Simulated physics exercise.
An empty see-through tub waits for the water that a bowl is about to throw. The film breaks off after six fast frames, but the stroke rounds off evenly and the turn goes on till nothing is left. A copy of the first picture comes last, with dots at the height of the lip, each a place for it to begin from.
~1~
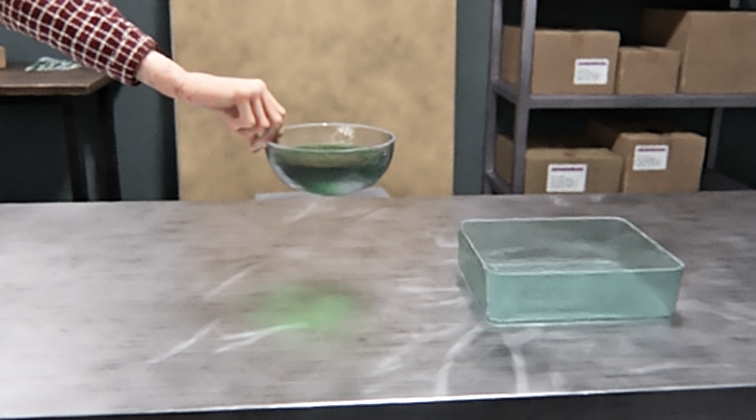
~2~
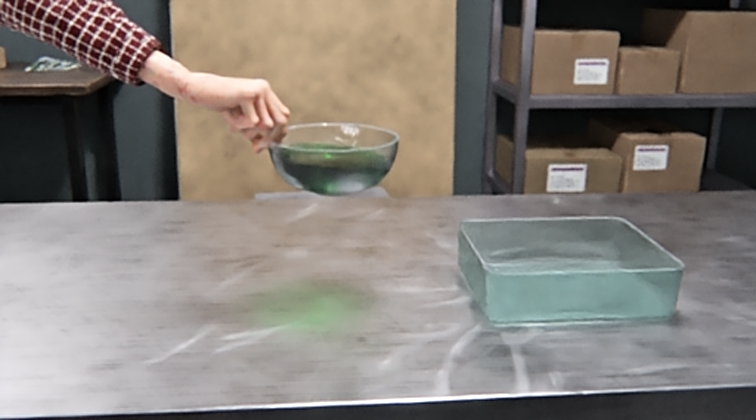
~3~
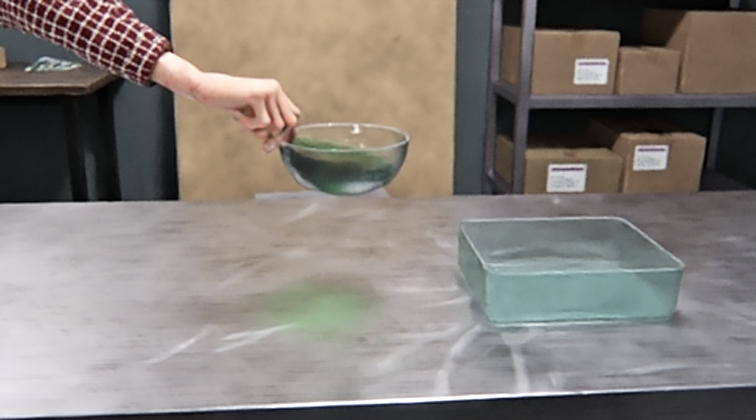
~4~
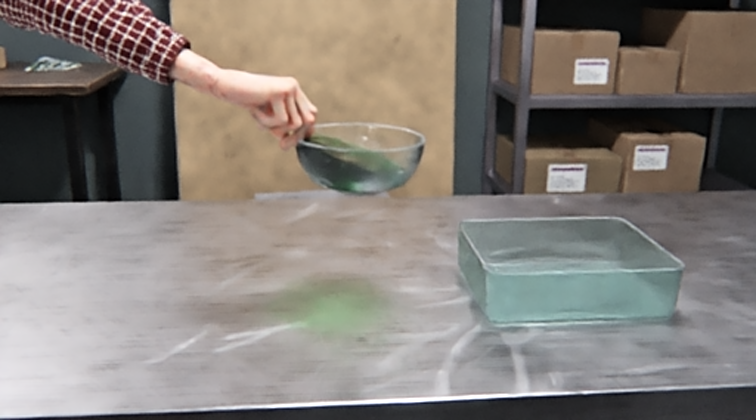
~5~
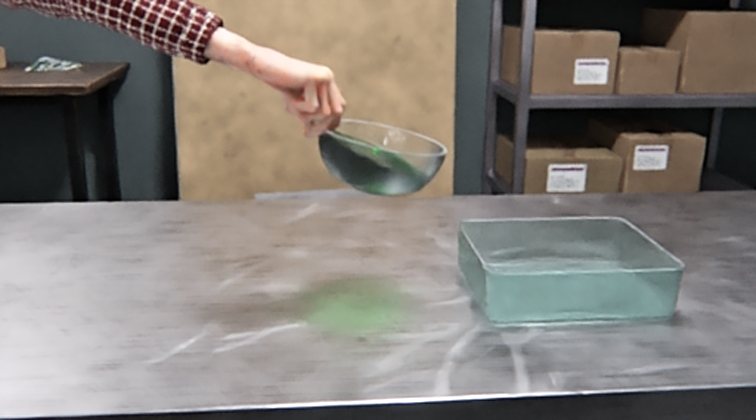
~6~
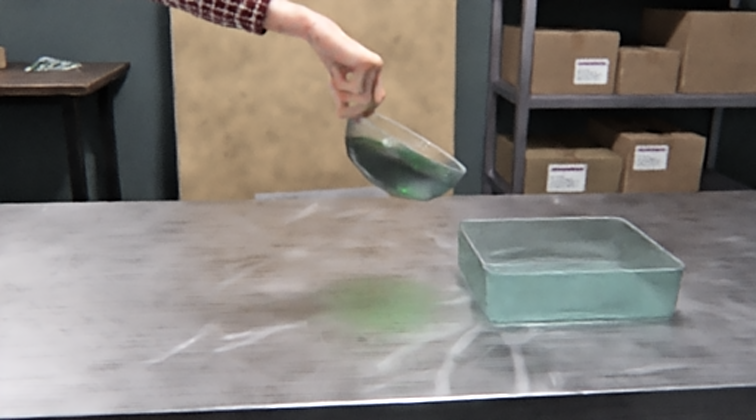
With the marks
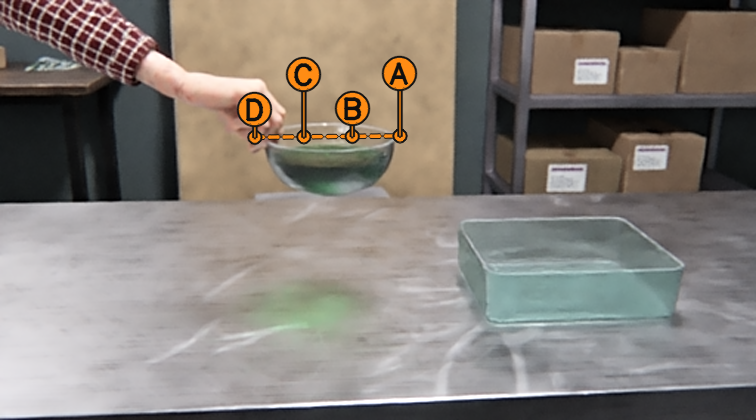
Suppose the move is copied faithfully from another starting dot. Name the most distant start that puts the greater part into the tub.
Choose B.
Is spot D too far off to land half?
Yes, that goes wrong.
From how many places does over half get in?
Two of them.
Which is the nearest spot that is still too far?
C it is.
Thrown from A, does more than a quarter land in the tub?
Yes, clearly.
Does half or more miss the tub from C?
Yes, that goes wrong.
On the marked copy, A at (399, 135); B at (352, 136); C at (303, 136); D at (254, 137).
Choosing A, about 75 % lands in the tub, 3 % falls short and 22 % goes beside or beyond.
Choosing B, about 67 % lands in the tub, 22 % falls short and 11 % goes beside or beyond.
Choosing C, about 17 % lands in the tub, 78 % falls short and 5 % goes beside or beyond.
Choosing D, about 0 % lands in the tub, 99 % falls short.
